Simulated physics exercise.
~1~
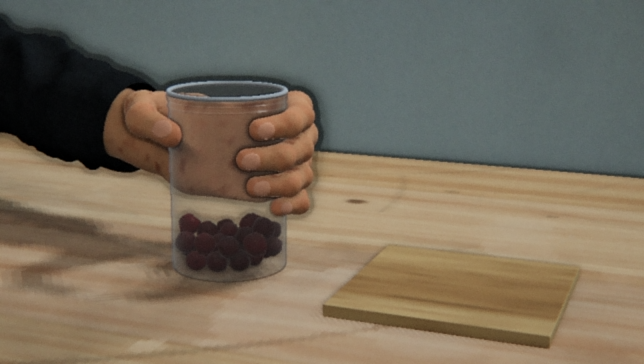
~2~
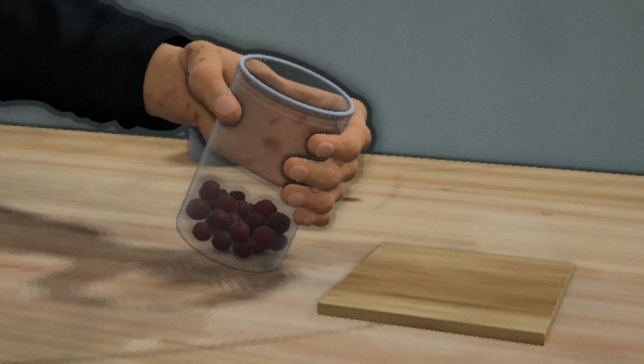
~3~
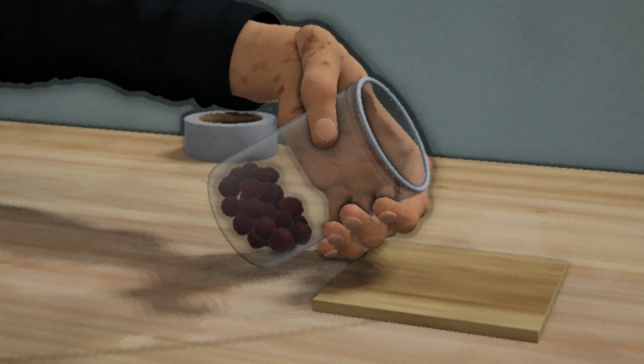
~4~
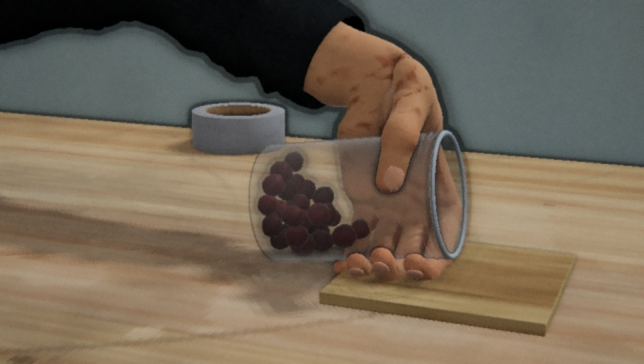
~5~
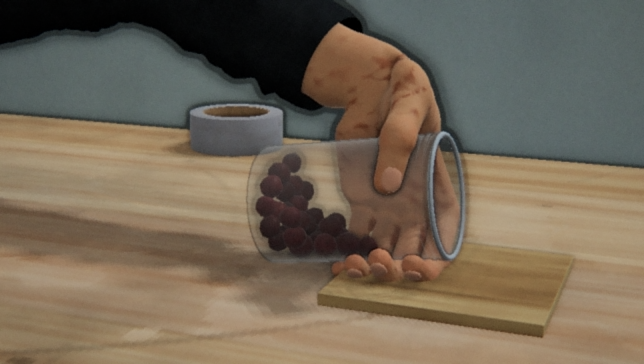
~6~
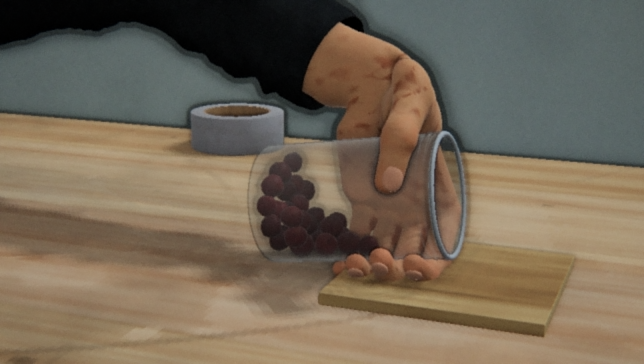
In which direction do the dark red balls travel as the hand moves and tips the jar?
The dark red balls move to the right, carried along inside the jar.
